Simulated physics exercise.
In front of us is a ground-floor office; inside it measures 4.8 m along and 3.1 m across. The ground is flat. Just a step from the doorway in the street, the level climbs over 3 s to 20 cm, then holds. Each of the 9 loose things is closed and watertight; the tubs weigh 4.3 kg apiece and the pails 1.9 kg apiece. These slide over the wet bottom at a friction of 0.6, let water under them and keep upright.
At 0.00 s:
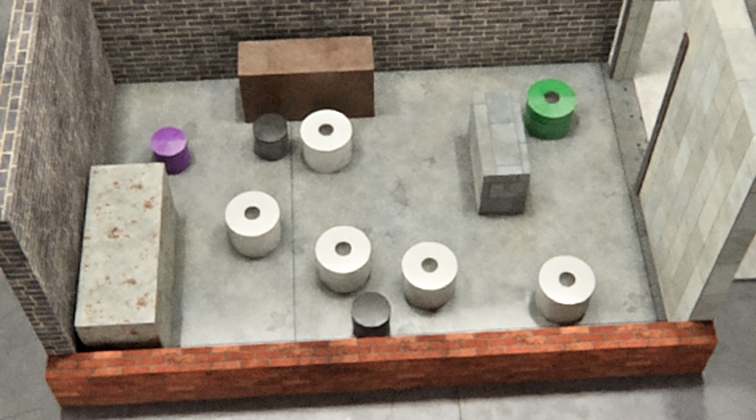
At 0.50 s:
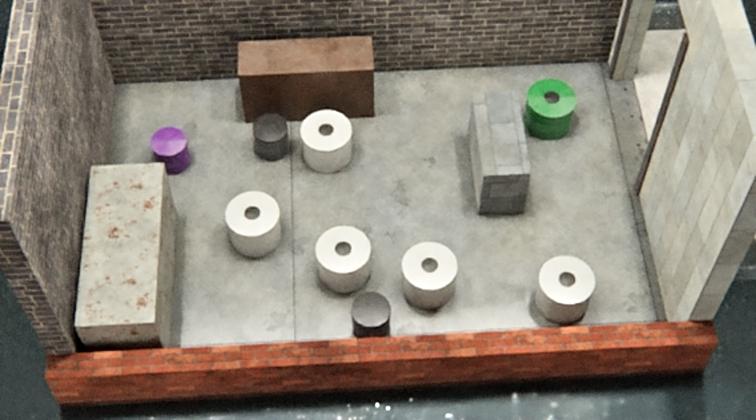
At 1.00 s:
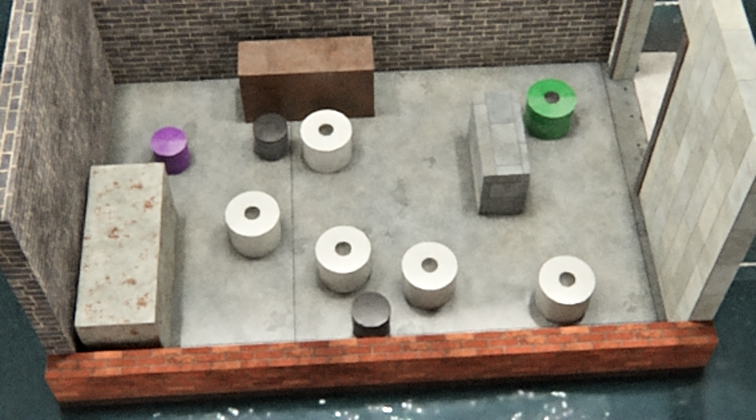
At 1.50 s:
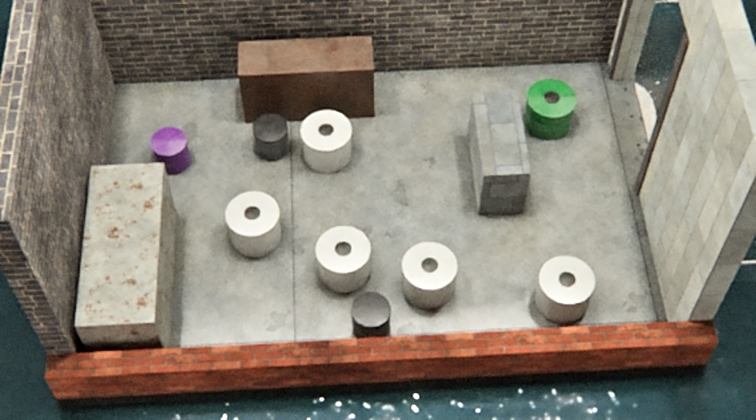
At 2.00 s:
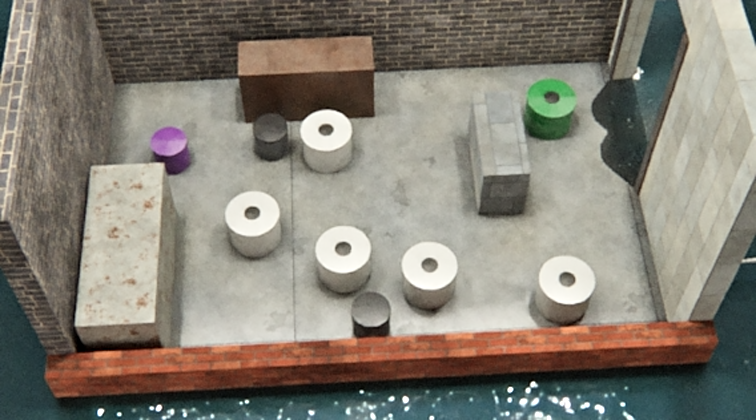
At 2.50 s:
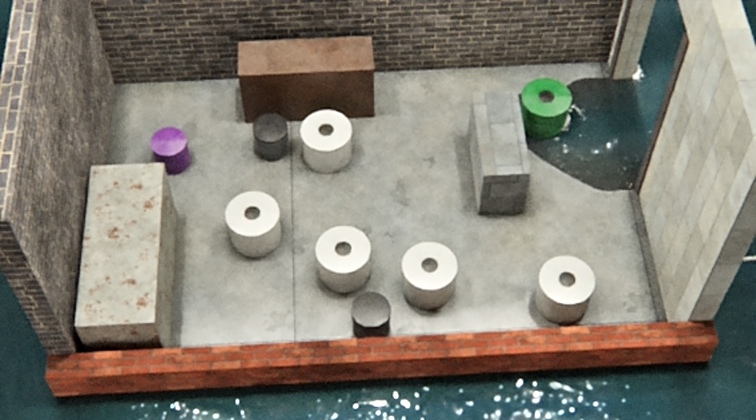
A brick-walled room full of scattered tubs and blocks stood still while dark water spread around its outside, then water crept in through the doorway at right and the green tub shifted very slightly.
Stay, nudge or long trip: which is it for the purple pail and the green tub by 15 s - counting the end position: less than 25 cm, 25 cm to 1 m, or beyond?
Purple pail: A short shift. Green tub: A long trip.
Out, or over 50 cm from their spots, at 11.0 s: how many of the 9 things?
It comes to 7.
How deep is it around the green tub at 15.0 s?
Near 12 cm deep.
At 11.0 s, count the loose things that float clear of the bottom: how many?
Tally: 9 of them.
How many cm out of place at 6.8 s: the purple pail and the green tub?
Roughly 0 and 200 cm.
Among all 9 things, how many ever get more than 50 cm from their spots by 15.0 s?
Tally: 9.
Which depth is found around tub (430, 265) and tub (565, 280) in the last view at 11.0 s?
Roughly 11 and 6 cm.
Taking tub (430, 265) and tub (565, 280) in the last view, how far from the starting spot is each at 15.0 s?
Respectively 100 and 150 cm.
After 3.5 s the purple pail is near (168, 141), 0.0 m from its start, aground; the green tub is near (480, 75), 0.7 m from its start, aground; 0 afloat.
After 6.8 s the purple pail is near (168, 141), 0.0 m from its start, aground; the green tub is near (399, 254), 2.2 m from its start, afloat; 6 afloat.
After 11.0 s the purple pail is near (224, 89), 0.7 m from its start, afloat; the green tub is near (234, 237), 3.2 m from its start, afloat; 9 afloat.
After 15.0 s the purple pail is near (160, 69), 0.8 m from its start, afloat; the green tub is near (315, 171), 2.3 m from its start, afloat; 9 afloat.
